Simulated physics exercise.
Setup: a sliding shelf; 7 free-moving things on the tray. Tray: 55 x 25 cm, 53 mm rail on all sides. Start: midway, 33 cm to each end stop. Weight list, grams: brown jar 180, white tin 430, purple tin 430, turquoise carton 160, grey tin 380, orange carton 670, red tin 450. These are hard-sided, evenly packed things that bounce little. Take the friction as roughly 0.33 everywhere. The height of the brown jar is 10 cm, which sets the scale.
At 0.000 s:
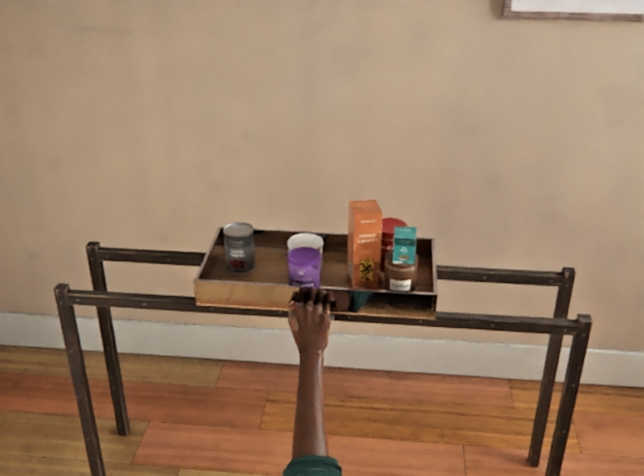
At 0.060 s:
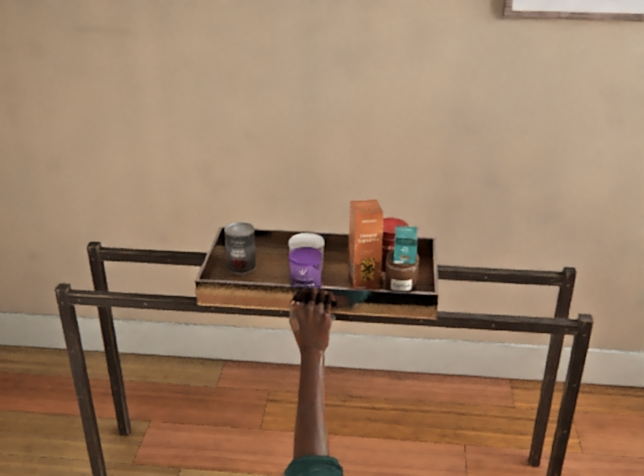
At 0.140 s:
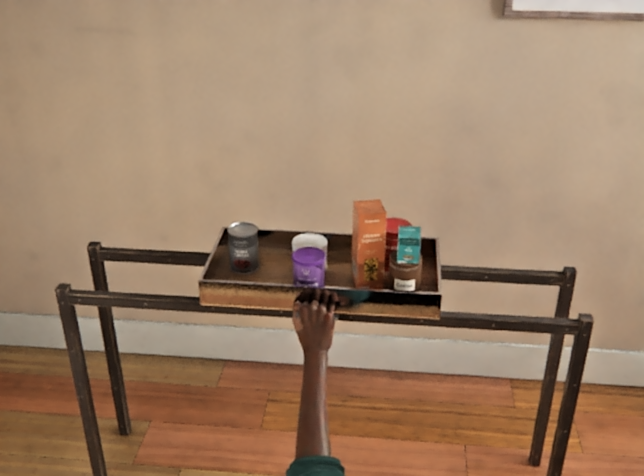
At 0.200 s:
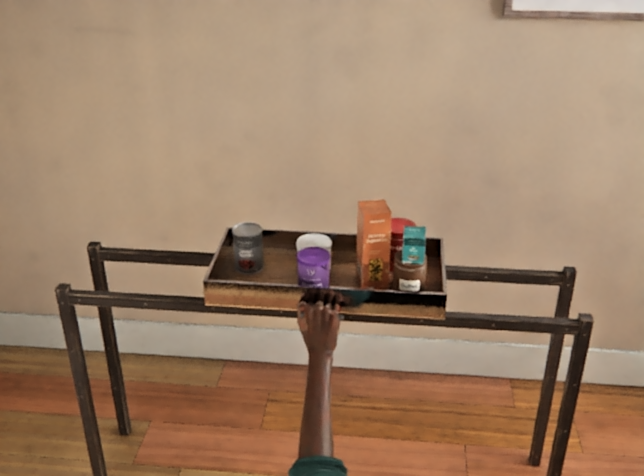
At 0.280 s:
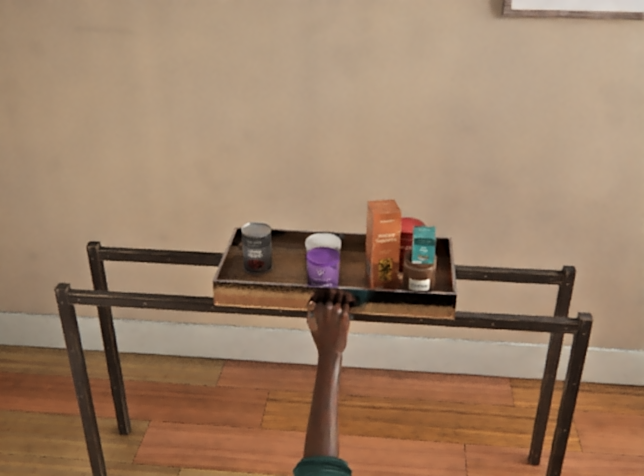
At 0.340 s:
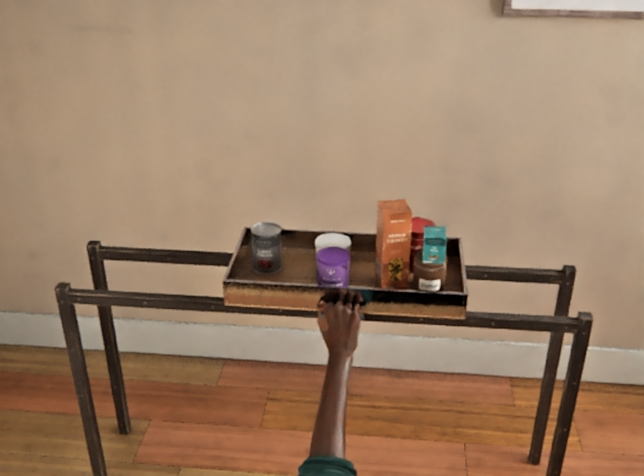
A hand gripping the front edge of a tray of small tins, a jar and cartons held it nearly still at first, then slid it a short way right along the dark rails.
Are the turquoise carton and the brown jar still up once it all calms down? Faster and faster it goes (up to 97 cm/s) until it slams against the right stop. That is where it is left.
Result: The turquoise carton is thrown over, the brown jar rides it out standing.
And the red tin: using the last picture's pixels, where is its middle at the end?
Near (551, 252).
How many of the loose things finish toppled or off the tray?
My answer is 1.
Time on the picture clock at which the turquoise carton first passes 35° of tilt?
I'd say around the 0.9 s mark.
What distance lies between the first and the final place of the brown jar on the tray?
The shift is close to 4 cm.
By 0.74 s, tray 33 cm right; turquoise carton 3 cm from its spot near (563, 251); brown jar 3 cm from its spot near (555, 280); orange carton 3 cm from its spot.
By 0.84 s, tray 33 cm right; turquoise carton now off the tray; brown jar 4 cm from its spot near (560, 282); grey tin 9 cm from its spot.
By 1.14 s, tray 33 cm right; brown jar 4 cm from its spot near (560, 283); grey tin 13 cm from its spot; white tin 13 cm from its spot.
When it is over (1.4 s), off the tray and tipped over, turquoise carton; not toppled but over 5 cm from the start, white tin, purple tin, grey tin, orange carton and red tin; the last one within 5 cm of the start. In the last view, brown jar near (560, 283).
